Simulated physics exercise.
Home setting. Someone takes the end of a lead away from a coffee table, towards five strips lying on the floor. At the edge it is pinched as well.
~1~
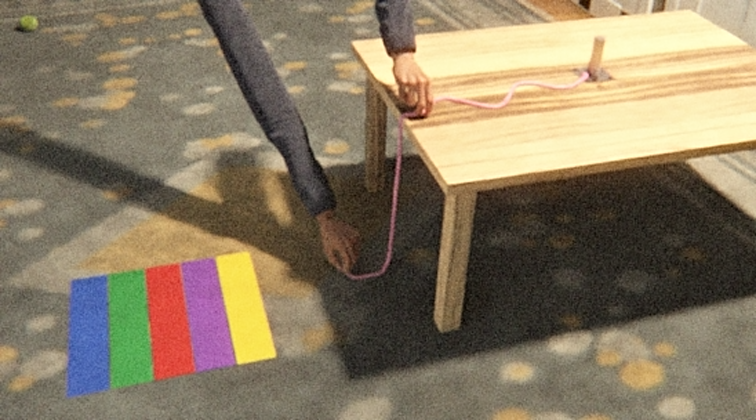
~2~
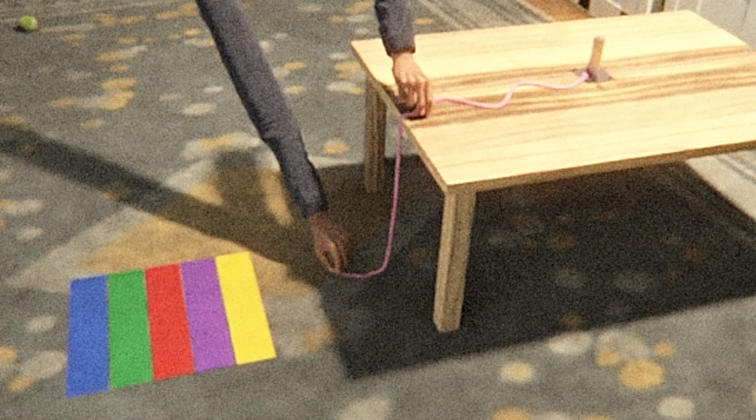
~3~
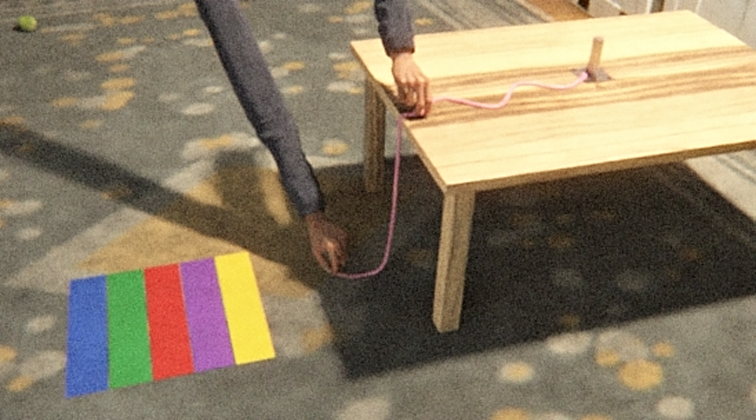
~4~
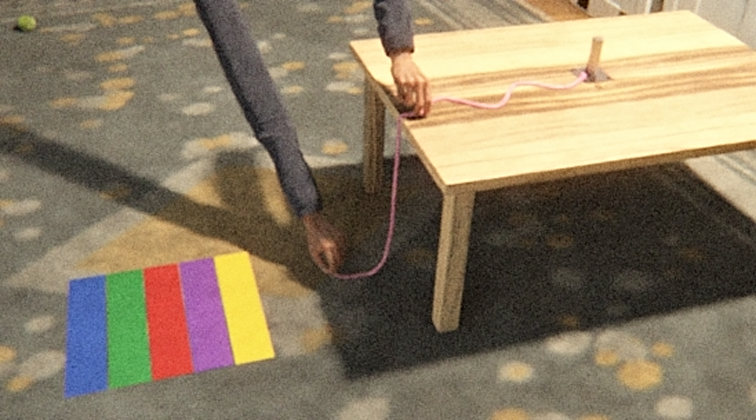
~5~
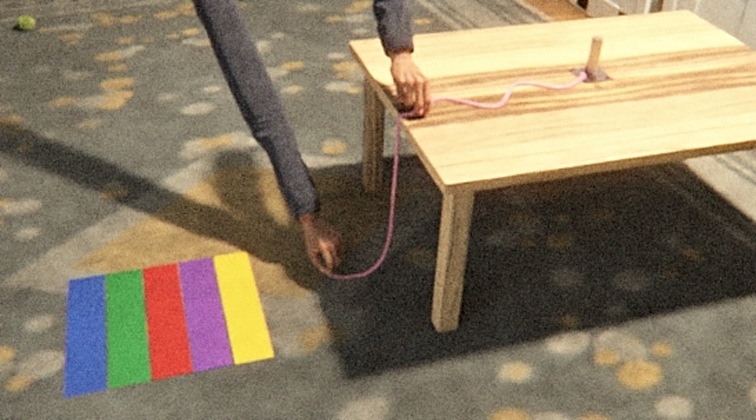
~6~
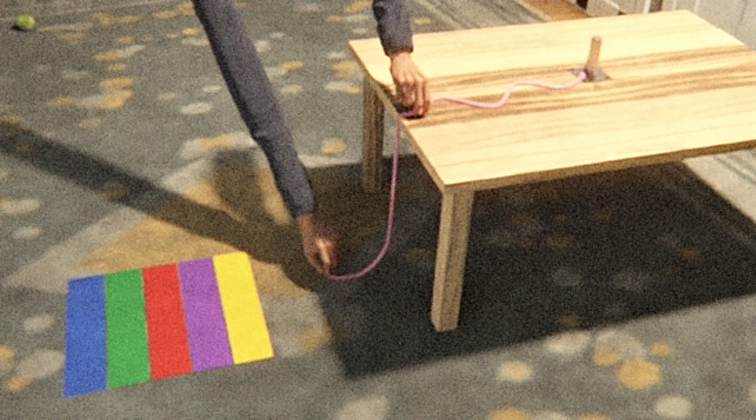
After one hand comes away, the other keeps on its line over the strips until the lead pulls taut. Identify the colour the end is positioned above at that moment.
It is positioned above red.
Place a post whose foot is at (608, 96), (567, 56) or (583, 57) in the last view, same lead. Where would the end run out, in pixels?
(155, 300), (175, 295) and (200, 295), in that order.
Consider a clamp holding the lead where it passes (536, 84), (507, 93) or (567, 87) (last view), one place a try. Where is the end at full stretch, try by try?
Try by try, around (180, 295), (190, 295) and (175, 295).
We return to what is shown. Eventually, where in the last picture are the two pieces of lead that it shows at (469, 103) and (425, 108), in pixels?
First near (436, 105), second near (385, 124).
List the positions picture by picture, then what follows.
The first frame shows end (343, 269); yellow (252, 339); purple (213, 346); red (172, 354); green (131, 362); blue (88, 370).
The second frame shows end (335, 271); lead through (568, 87) (510, 93) (451, 99) (401, 126) (396, 197) (387, 256).
The third frame shows end (332, 271).
The fourth frame shows end (329, 271); lead through (567, 87) (508, 93) (450, 99) (399, 126) (394, 197) (385, 256).
The fifth frame shows end (327, 272).
The sixth frame shows end (324, 272); lead through (566, 87) (507, 93) (449, 99) (398, 125) (393, 196) (381, 256).
A little later, end near (235, 287); over yellow.
Next, end near (193, 294); over purple.
When it is tight, end near (167, 298); over red. It gets as far as the red strip.
